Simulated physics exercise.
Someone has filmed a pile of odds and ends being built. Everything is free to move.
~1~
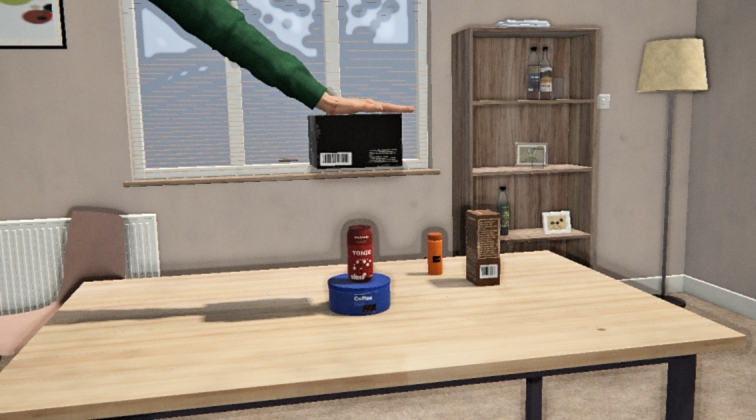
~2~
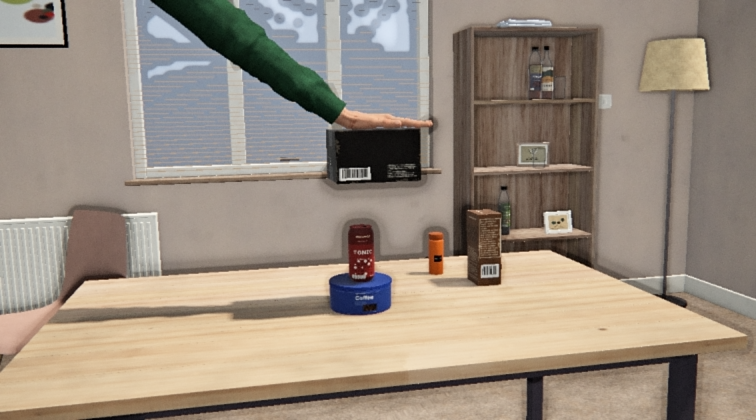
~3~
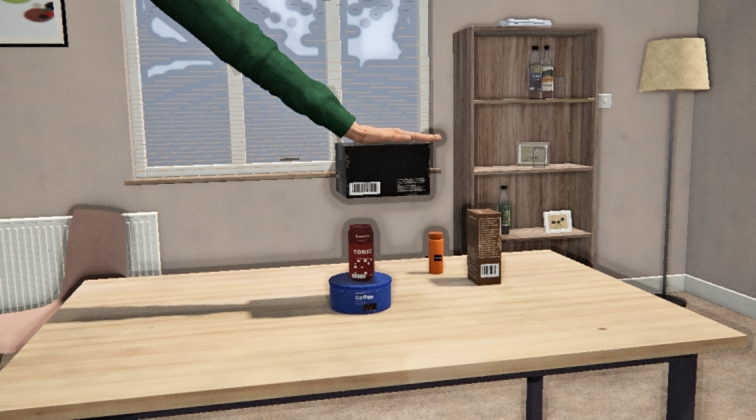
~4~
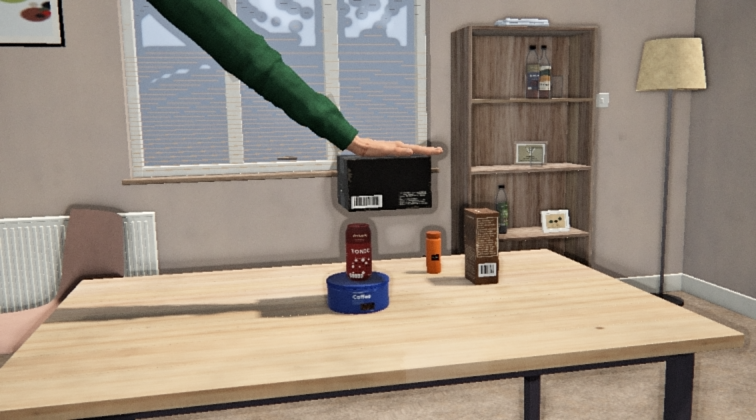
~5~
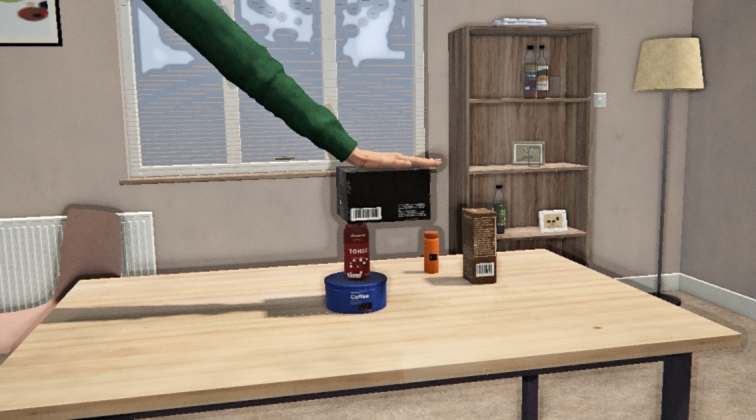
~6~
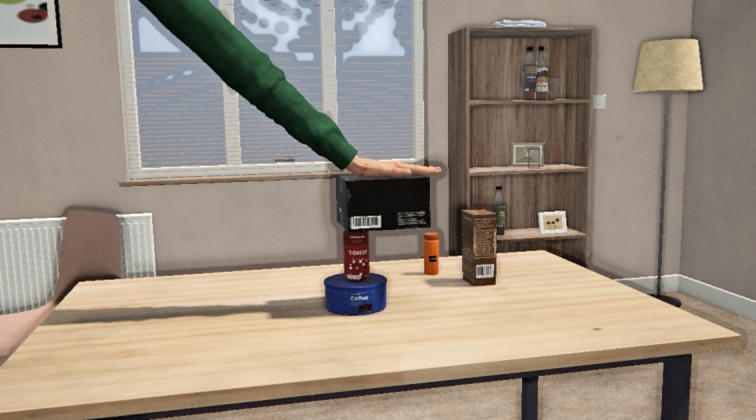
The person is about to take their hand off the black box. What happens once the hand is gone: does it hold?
Here the pile loses its balance.
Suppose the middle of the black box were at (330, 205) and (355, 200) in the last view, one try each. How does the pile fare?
First, it loses its balance; second, it keeps its balance.
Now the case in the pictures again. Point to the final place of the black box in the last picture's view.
Near (511, 275).
Then, 0.40 s on from there, black box now fallen.
Then, 0.60 s on from there, things are still on the move.
Then, 1.10 s on from there, nothing new.
In the end, fallen, black box; the other 4 unmoved. At the end, from the last picture's camera, black box near (511, 275). The pile comes apart.
